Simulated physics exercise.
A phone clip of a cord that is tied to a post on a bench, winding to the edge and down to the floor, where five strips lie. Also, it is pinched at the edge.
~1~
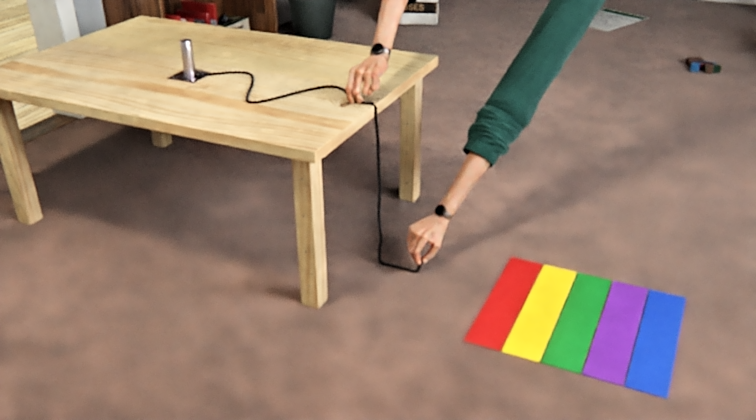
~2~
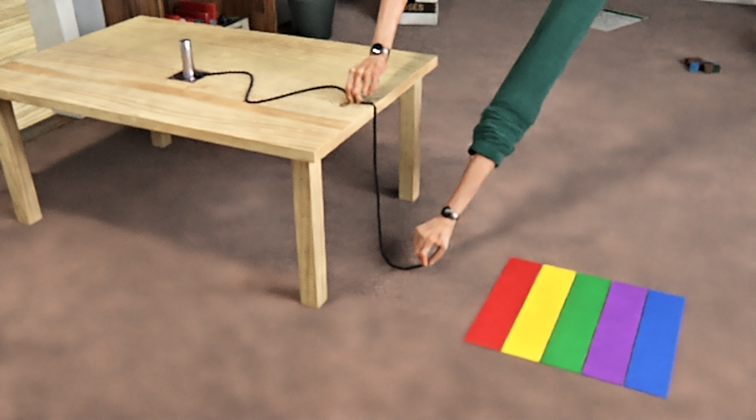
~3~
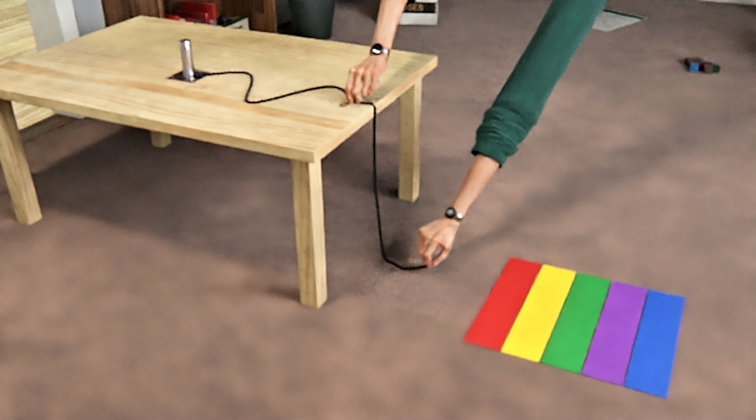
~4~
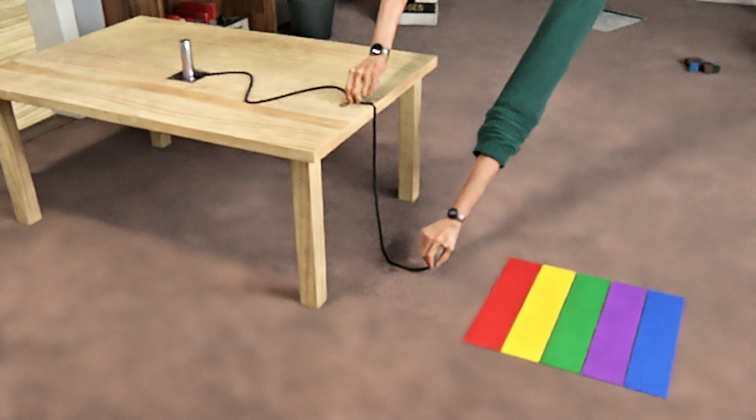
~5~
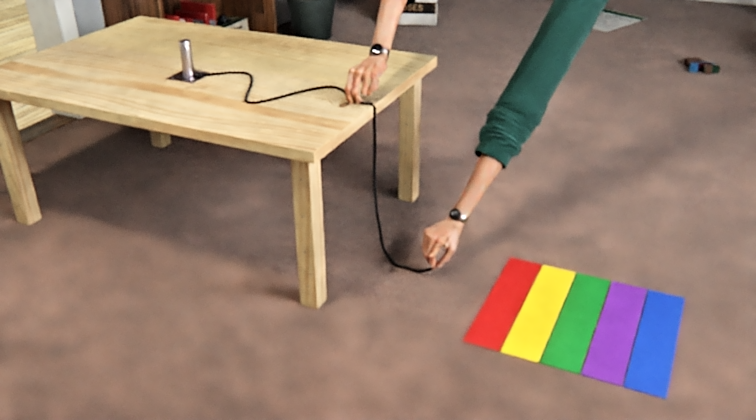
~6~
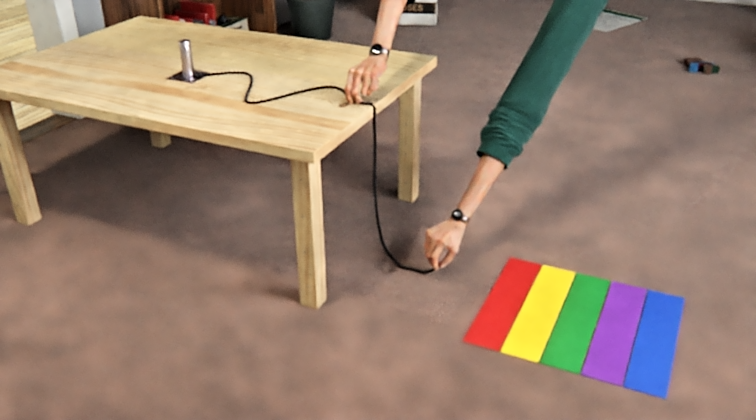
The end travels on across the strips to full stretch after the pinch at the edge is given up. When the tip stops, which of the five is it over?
The blue one.
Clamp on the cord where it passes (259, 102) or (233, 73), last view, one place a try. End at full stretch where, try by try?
In order of the tries, it's near (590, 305) and near (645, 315).
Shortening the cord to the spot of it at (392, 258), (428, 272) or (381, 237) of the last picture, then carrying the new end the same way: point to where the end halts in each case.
The pixels come out at around (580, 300), (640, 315) and (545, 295), one per try.
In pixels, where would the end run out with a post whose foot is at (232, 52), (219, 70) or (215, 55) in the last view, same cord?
Close to (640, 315), (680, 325) and (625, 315) in that order.
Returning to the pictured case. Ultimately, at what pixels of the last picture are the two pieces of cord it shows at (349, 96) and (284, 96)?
One finishes at (424, 147) and the other at (346, 105).
Soon after, end near (577, 301); over green.
After that, end near (628, 313); over purple.
At the stop, end near (660, 321); over blue. It gets as far as the blue strip.
